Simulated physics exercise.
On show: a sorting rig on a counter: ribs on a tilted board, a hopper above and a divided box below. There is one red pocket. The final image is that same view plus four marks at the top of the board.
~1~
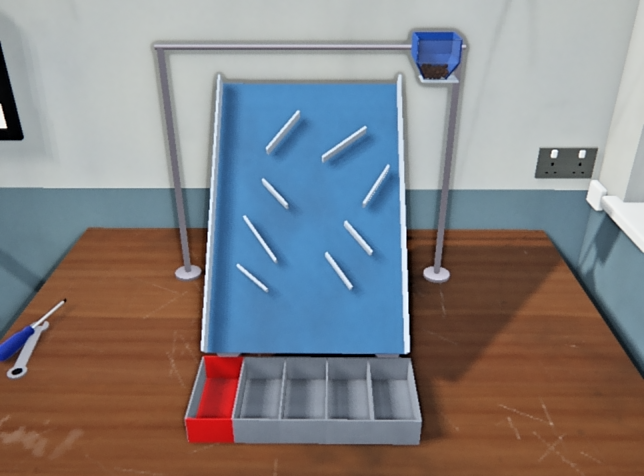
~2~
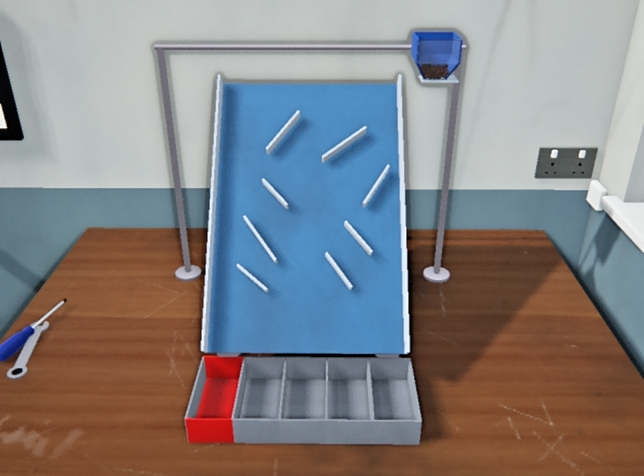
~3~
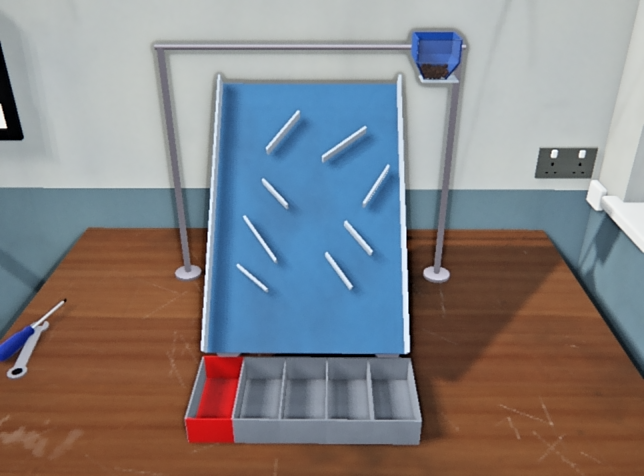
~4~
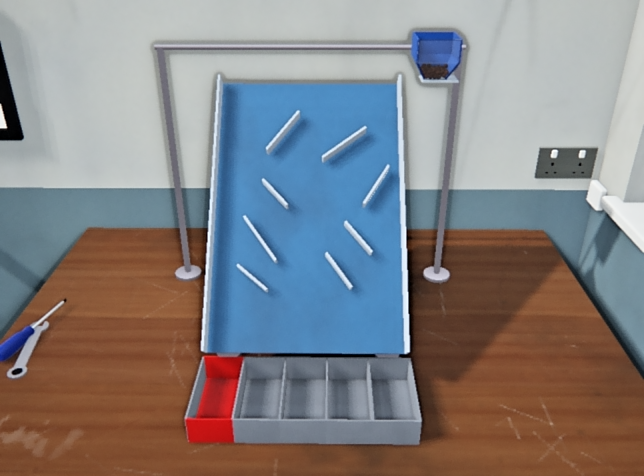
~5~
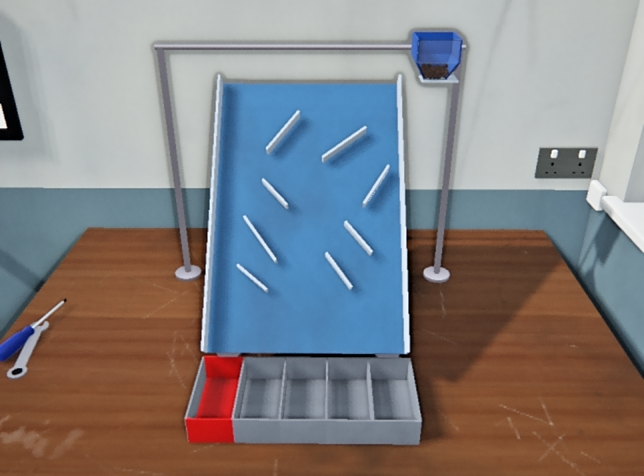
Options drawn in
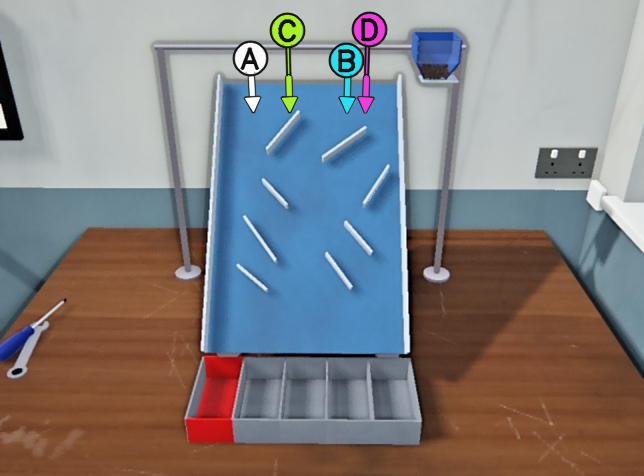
A tilted blue board with white ribs stands motionless above a divided box with one red pocket.
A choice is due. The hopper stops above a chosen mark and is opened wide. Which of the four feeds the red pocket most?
C.
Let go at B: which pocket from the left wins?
The third from the left.
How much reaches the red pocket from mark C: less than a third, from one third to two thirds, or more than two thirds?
It is more than two thirds.
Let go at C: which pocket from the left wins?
The first from the left.
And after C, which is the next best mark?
That is mark A.
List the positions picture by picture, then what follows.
The first picture shows hopper near (434, 72), allspice berries, door shut.
The second picture shows ribs (267, 149) to (299, 111), (323, 157) to (366, 127), (263, 179) to (287, 205).
The third picture shows ribs (364, 203) to (389, 165), (244, 216) to (276, 260), (345, 221) to (372, 252).
The fourth picture shows ribs (237, 265) to (266, 289), (326, 253) to (351, 287).
The fifth picture shows red pocket near (210, 429), number 1 of 5 from the left.
On the marked copy, mark A meets the board at (253, 106); mark B meets the board at (347, 106); mark C meets the board at (289, 106); mark D meets the board at (365, 107).
If A is chosen, close to half in the red pocket, close to a third in other pockets, a small share outside the box.
If B is chosen, only a few in the red pocket, the bulk in other pockets, a small share outside the box.
If C is chosen, the bulk in the red pocket, a small share in other pockets, a small share outside the box.
If D is chosen, only a few in the red pocket, all but a few in other pockets.
